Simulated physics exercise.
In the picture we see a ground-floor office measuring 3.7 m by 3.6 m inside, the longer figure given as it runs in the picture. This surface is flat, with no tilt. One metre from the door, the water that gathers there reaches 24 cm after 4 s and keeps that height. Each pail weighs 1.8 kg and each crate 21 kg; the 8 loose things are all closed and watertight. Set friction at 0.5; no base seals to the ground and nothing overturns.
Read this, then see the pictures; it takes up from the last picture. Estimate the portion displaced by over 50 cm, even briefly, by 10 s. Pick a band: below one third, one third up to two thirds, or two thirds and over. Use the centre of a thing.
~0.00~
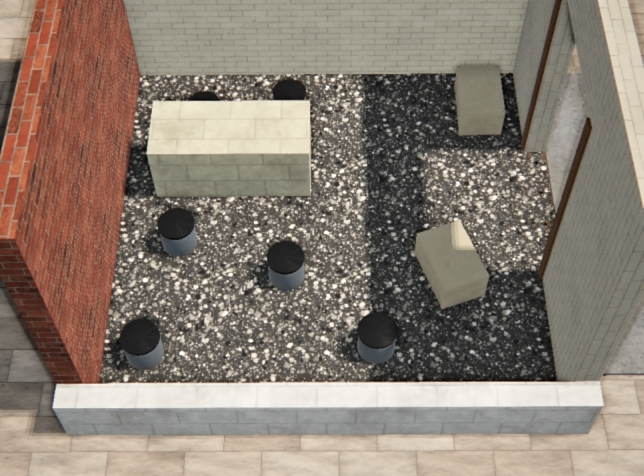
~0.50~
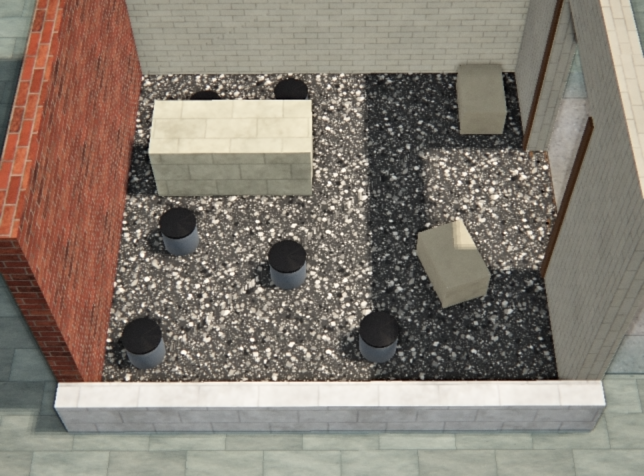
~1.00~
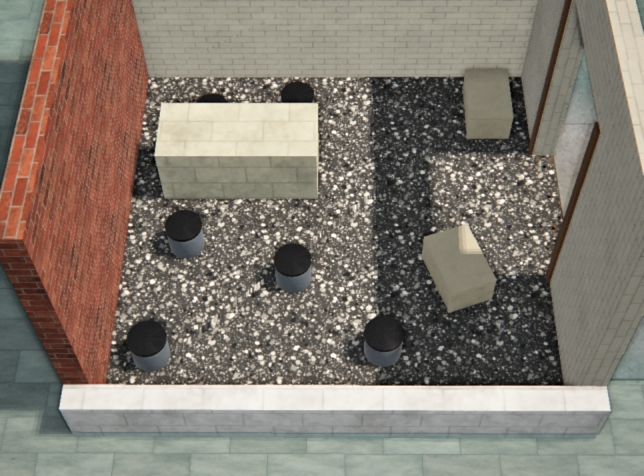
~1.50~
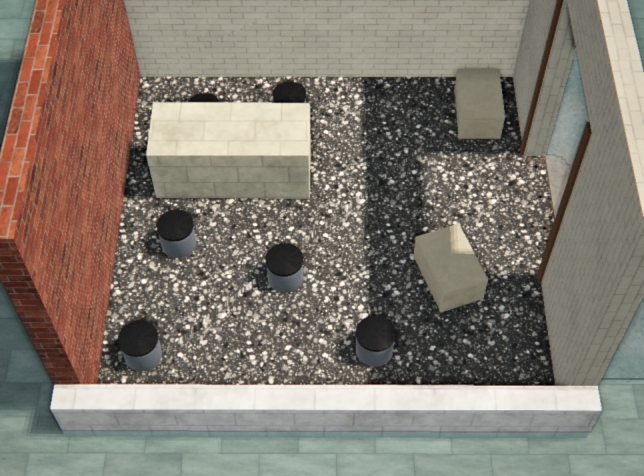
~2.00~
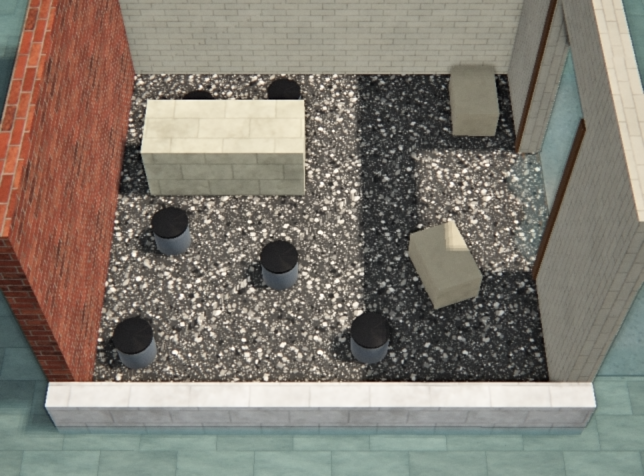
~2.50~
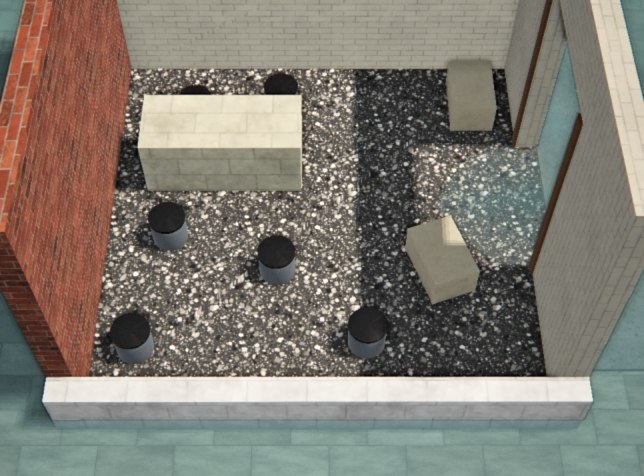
The share is two thirds and over.
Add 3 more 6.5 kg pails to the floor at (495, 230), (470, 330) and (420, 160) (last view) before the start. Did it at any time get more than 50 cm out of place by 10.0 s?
So, in the order asked, it's too far, not far enough and too far.
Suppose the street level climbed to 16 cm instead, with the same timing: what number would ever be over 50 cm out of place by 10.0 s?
Then 5.
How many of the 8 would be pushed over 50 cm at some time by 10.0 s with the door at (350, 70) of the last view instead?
The answer would then be 7.
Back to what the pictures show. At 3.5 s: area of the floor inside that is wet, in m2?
Around 3.0 m2 of it.
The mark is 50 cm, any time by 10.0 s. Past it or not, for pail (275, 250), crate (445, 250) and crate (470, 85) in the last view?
One by one in that order: Above; above; below.
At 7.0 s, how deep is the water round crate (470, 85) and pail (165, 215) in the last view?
Roughly 4 and 11 cm.
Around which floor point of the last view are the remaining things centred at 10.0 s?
Around (323, 240).
After 3.5 s 0 of 8 are over 50 cm from their spots; 0 afloat.
After 4.5 s 0 of 8 are over 50 cm from their spots; 0 afloat.
After 7.0 s 4 of 8 are over 50 cm from their spots; 5 afloat.
After 10.0 s 4 of 8 are over 50 cm from their spots, and 6 have been at some point; 8 afloat.
